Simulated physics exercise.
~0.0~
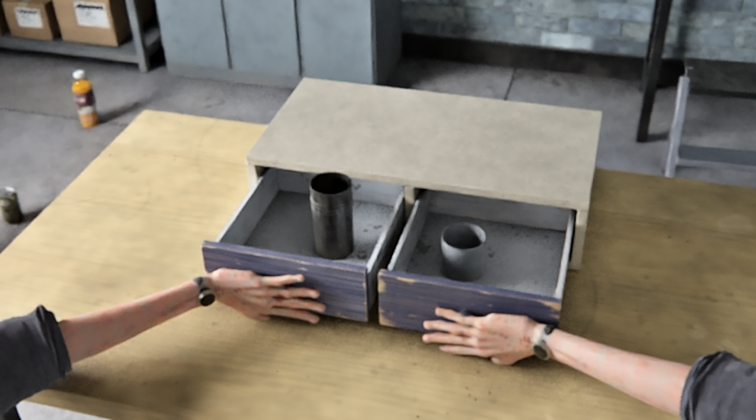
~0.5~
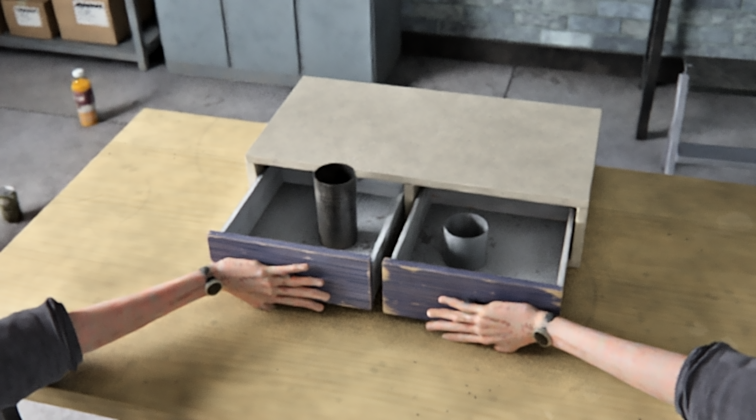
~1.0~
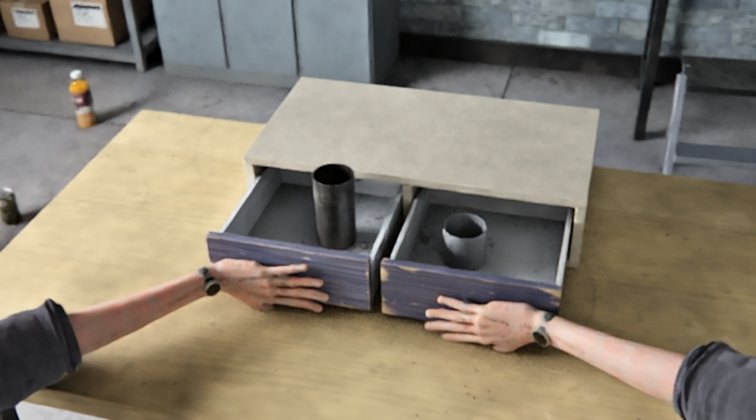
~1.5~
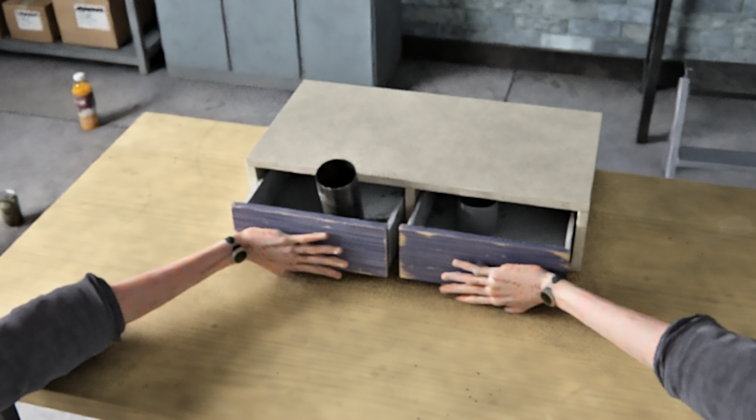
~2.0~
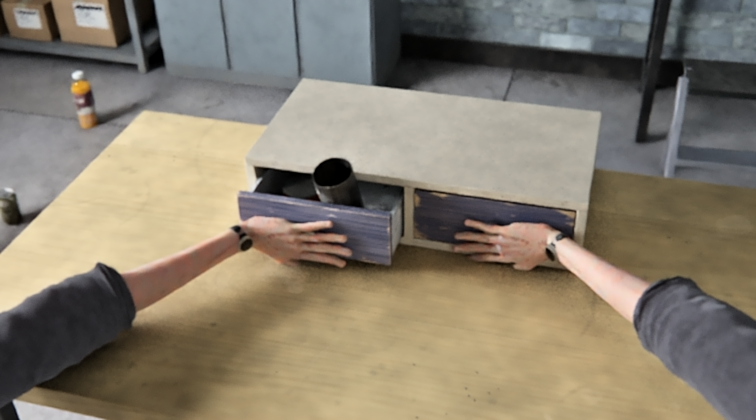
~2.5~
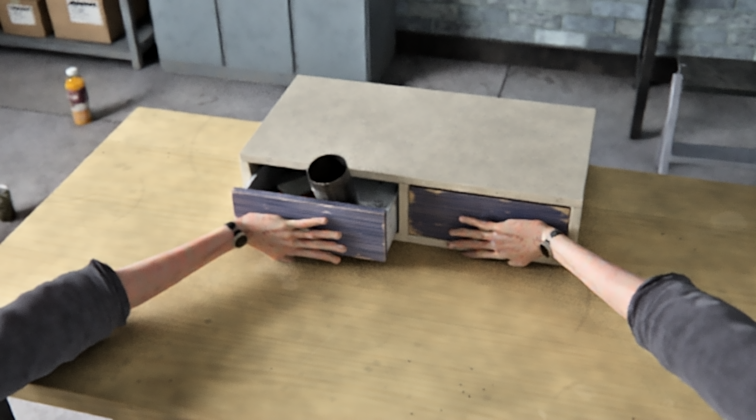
At first, two drawers with worn purple fronts stand open in a pale chest on a wooden table, a tall black beaker upright in the left one and a short grey beaker in the right. A hand rests against each front, and both drawers shift slightly inward, then pause. The hands push them further in together, and the black beaker tips into a lean. The right drawer then slides all the way in, hiding the grey beaker. The left drawer barely moves further and stays ajar, the leaning black beaker still poking up above its front.
